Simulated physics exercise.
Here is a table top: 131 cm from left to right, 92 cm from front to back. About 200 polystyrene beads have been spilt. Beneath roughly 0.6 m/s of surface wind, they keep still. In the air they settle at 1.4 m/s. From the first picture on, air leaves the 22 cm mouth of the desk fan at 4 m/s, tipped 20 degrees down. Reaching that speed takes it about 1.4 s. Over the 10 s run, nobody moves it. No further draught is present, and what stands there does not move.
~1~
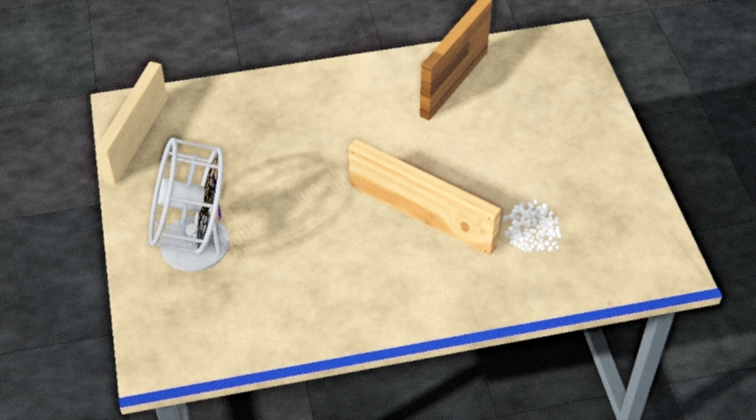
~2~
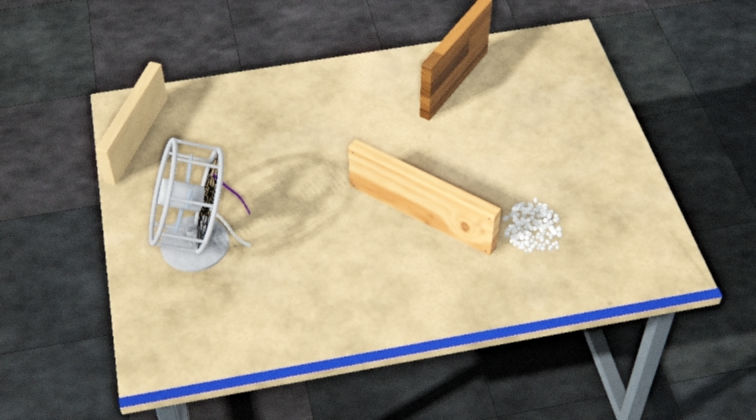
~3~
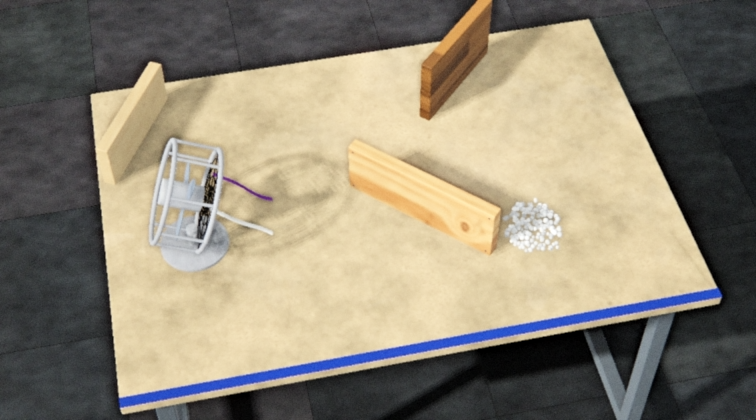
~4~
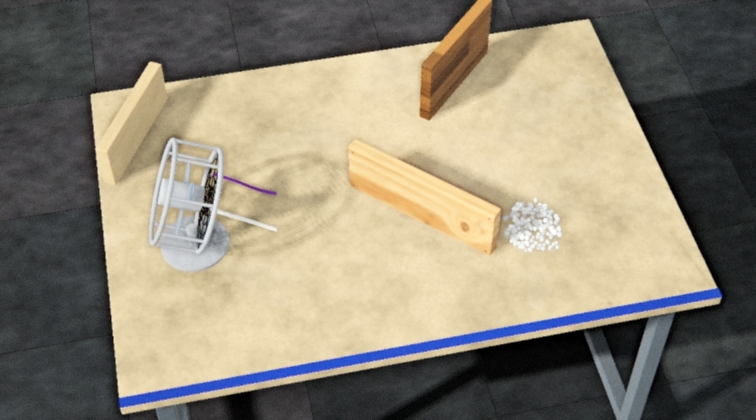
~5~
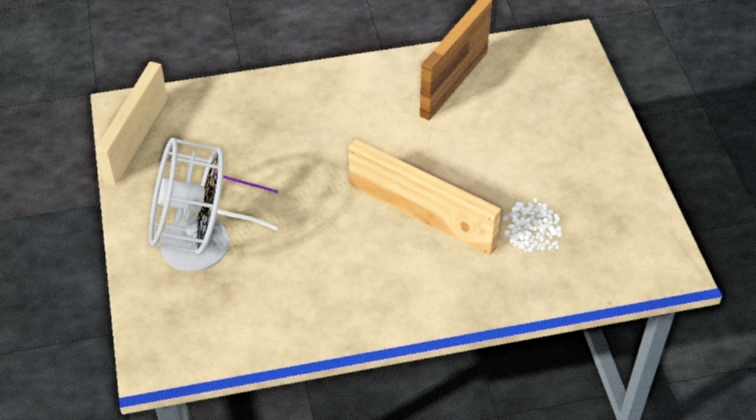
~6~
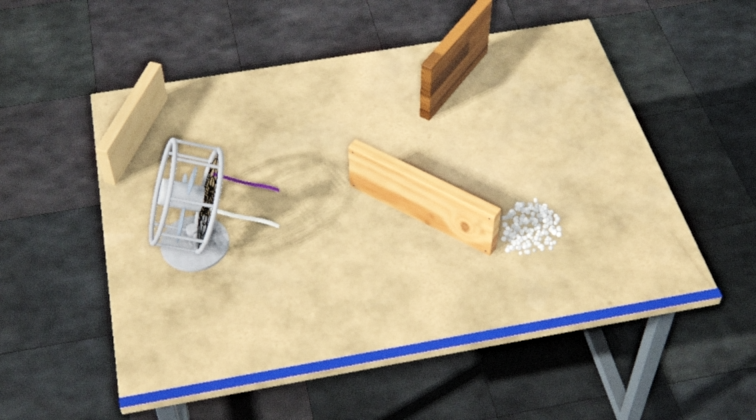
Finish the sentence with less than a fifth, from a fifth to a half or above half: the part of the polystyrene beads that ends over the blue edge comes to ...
It comes to above half.
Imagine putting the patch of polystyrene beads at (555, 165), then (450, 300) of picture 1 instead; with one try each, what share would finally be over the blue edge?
First try about 90 per cent, second about 100 per cent.
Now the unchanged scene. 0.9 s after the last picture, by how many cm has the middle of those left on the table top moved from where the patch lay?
Measured offset: Approx. 5 cm.
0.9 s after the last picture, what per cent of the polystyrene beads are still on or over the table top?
I'd say some 90 % at that moment.
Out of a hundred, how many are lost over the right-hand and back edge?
Estimate: Right-hand ~ 0 %; back ~ 0 %.
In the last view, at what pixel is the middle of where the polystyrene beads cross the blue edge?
The middle crossing sits close to (640, 313) in the last picture.
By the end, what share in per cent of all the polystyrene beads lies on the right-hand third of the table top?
Some 0 per cent.
Then, 0.9 s after the last picture, 8 % are over the blue edge; the middle of those still in play is near (529, 237); 7 % have settled or left.
Then, 2.1 s after the last picture, 74 % are over the blue edge; the middle of those still in play is near (584, 303); 47 % have settled or left.
Then, 4.4 s after the last picture, 100 % are over the blue edge; 100 % have settled or left.
Then, 8.9 s after the last picture, at the end, 100 % are over the blue edge.
